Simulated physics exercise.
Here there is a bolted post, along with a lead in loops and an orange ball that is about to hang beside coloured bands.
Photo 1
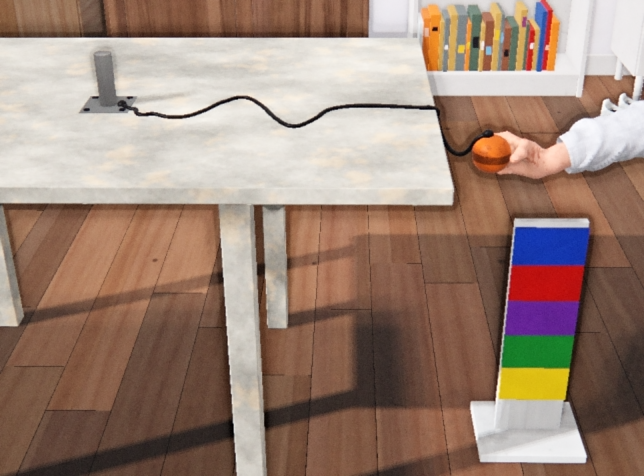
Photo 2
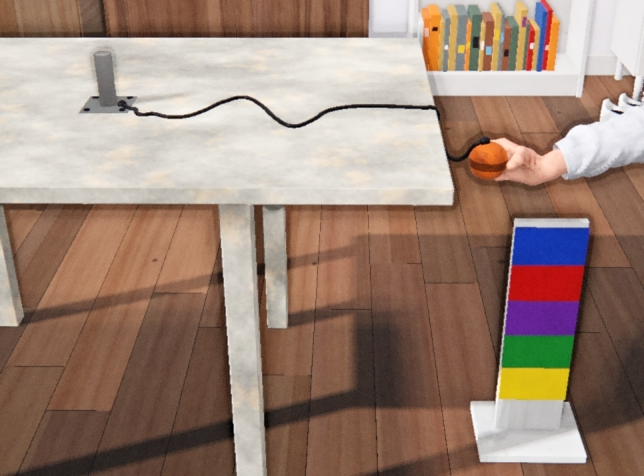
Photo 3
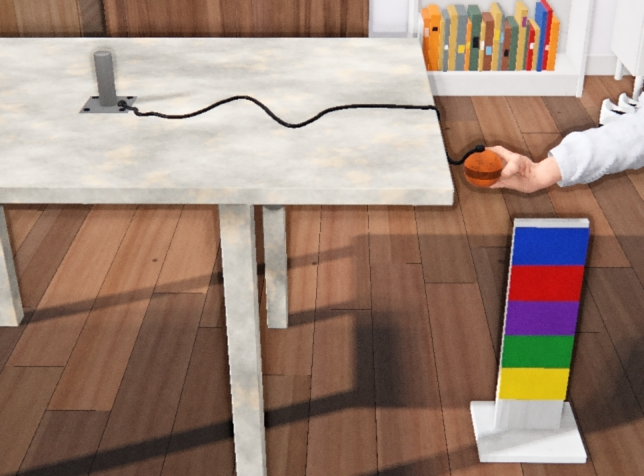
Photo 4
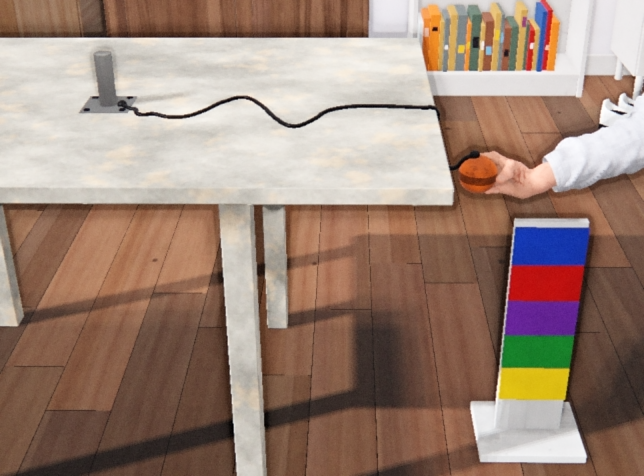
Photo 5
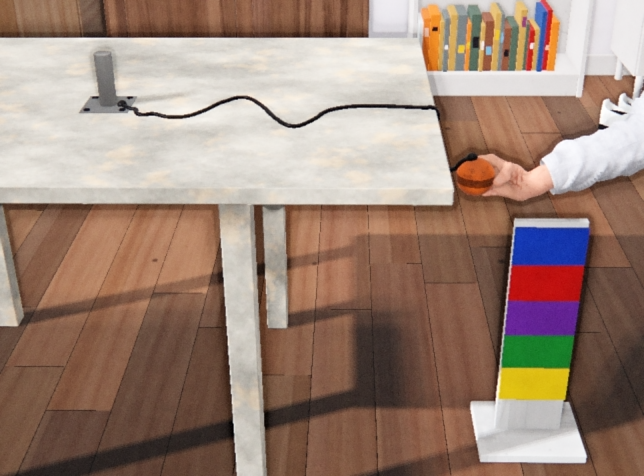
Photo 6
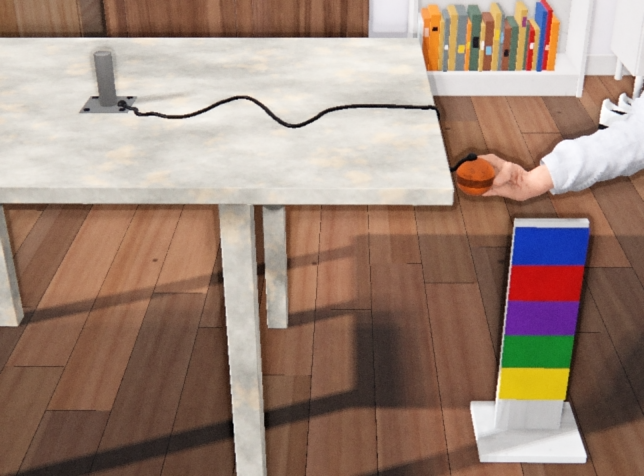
A hand held an orange ball tied to a black cord just off the table's right edge, above a stand of coloured bands, and moved it slightly left and down before keeping it still.
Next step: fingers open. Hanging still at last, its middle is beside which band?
Its middle is beside purple.
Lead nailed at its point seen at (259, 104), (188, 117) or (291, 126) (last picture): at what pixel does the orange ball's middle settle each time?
Going try by try, I'd put it close to (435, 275), then (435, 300), and finally (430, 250).
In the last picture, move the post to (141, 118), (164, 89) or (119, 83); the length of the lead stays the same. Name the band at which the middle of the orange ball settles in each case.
Result 1: Green. Result 2: Green. Result 3: Purple.
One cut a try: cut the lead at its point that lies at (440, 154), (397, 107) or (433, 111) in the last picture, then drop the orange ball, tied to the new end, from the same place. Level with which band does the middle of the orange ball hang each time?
Here's the sequence: Red; next: No band; last: Blue.
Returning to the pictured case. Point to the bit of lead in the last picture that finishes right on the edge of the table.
That point sits at about (326, 112).
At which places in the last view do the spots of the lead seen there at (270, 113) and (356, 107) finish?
They go to (341, 110) and to (436, 150).
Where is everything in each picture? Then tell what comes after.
In the first picture, orange ball (491, 154); blue (551, 248); red (546, 284); purple (542, 319); green (538, 353); yellow (534, 385).
In the second picture, orange ball (488, 160); lead through (144, 115) (222, 103) (274, 118) (337, 109) (431, 109).
In the third picture, orange ball (483, 168).
In the fourth picture, orange ball (478, 174); lead through (144, 115) (222, 103) (274, 118) (337, 109) (431, 109).
In the fifth picture, orange ball (475, 177).
In the sixth picture, orange ball (475, 177); lead through (144, 115) (222, 103) (274, 118) (337, 109) (431, 109).
Early on, ball near (422, 290); level with red.
Midway, ball near (429, 311); level with purple.
Finally, ball near (429, 316); level with purple. The lead holds its middle at purple.
